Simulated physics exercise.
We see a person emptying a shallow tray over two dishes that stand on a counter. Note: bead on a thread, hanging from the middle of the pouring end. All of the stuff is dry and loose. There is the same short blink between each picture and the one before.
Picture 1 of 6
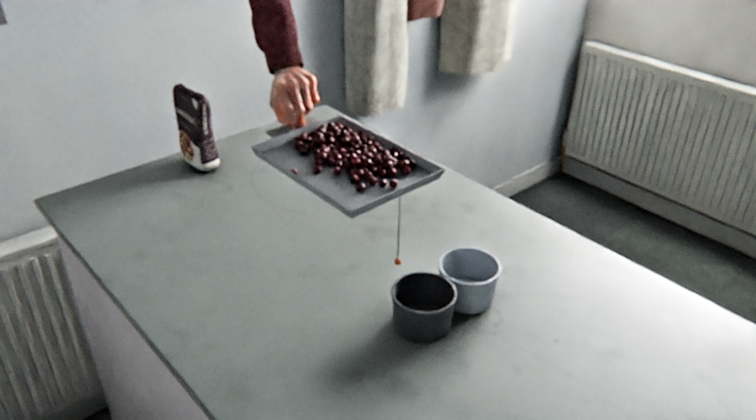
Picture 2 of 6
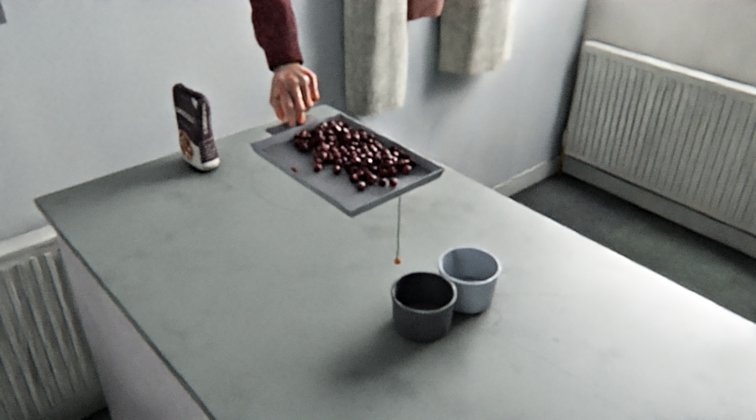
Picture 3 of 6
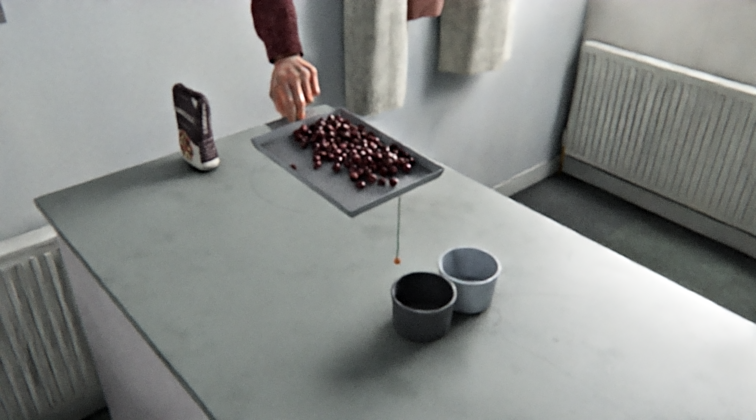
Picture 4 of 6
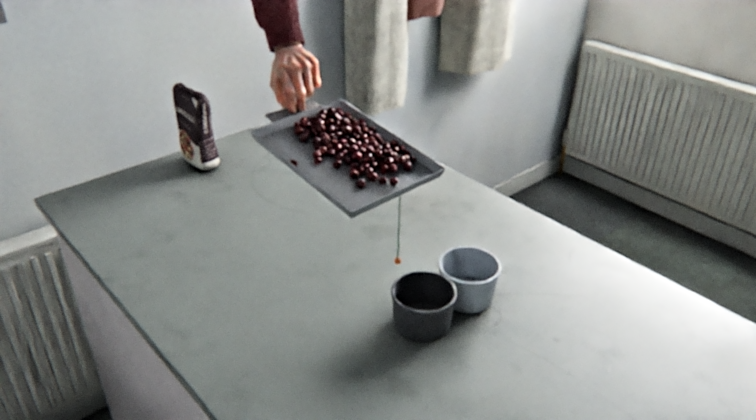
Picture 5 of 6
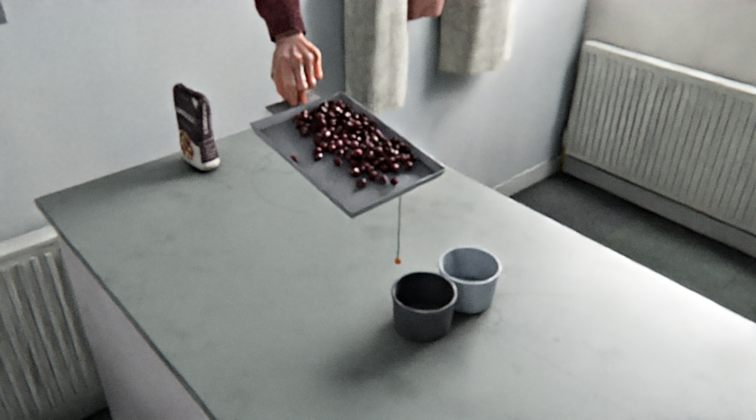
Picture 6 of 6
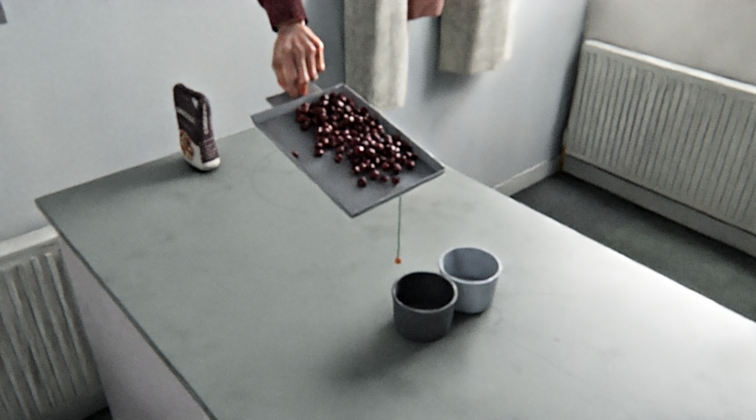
A hand held a shallow gray tray of dark red dried cherries above a counter with two small dishes, then slowly raised the back end a little while the cherries stayed on the tray.
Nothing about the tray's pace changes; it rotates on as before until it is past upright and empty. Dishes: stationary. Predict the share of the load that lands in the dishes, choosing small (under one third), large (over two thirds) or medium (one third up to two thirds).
Medium.
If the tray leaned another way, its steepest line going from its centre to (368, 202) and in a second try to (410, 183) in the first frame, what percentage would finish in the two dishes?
The first try gives close to 30 per cent, the second close to 60 per cent.
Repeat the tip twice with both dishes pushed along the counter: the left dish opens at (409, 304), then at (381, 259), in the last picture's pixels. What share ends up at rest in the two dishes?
Trial 1 near 80 percent, trial 2 near 0 percent.
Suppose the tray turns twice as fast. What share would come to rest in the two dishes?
Roughly 50 %.
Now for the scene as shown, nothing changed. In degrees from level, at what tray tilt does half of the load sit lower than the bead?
I'd say it is tilted about 95°.
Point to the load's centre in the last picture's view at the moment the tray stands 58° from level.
I'd put it at about (389, 161).
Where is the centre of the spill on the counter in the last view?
Near (385, 359).
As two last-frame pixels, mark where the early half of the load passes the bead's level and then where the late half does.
(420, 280) first, (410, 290) later.
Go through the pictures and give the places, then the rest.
Corners of the pouring end (351, 208) and (441, 169), level; middle of the load (350, 152), dried cherries; left dish (445, 321); right dish (491, 292); bead on its thread (398, 262), in the first picture.
Corners of the pouring end (351, 208) and (441, 168), level; middle of the load (350, 150), in the second picture.
Corners of the pouring end (351, 208) and (441, 168), tipped barely, level across its low end; middle of the load (350, 147), in the third picture.
Corners of the pouring end (352, 209) and (442, 168), tipped a little, level across its low end; middle of the load (351, 142), in the fourth picture.
Corners of the pouring end (352, 210) and (442, 168), tipped a little, level across its low end; middle of the load (352, 138), in the fifth picture.
Corners of the pouring end (353, 210) and (443, 168), tipped a little, level across its low end; middle of the load (353, 134); left dish (446, 320); right dish (491, 291), in the sixth picture.
Just after the last frame, tray tipped steeply; almost all on the tray; just a few in the right dish; just a few outside both; just a few in the air.
A moment on, tray tipped right over; roughly a quarter on the tray; roughly a quarter in the left dish; about a tenth in the right dish; about a tenth outside both; roughly a third in the air.
Further on, tray tipped past a quarter turn; roughly half in the left dish; about a tenth in the right dish; roughly half outside both.
When it is over, tray tipped past a quarter turn; roughly half in the left dish; about a tenth in the right dish; roughly half outside both.
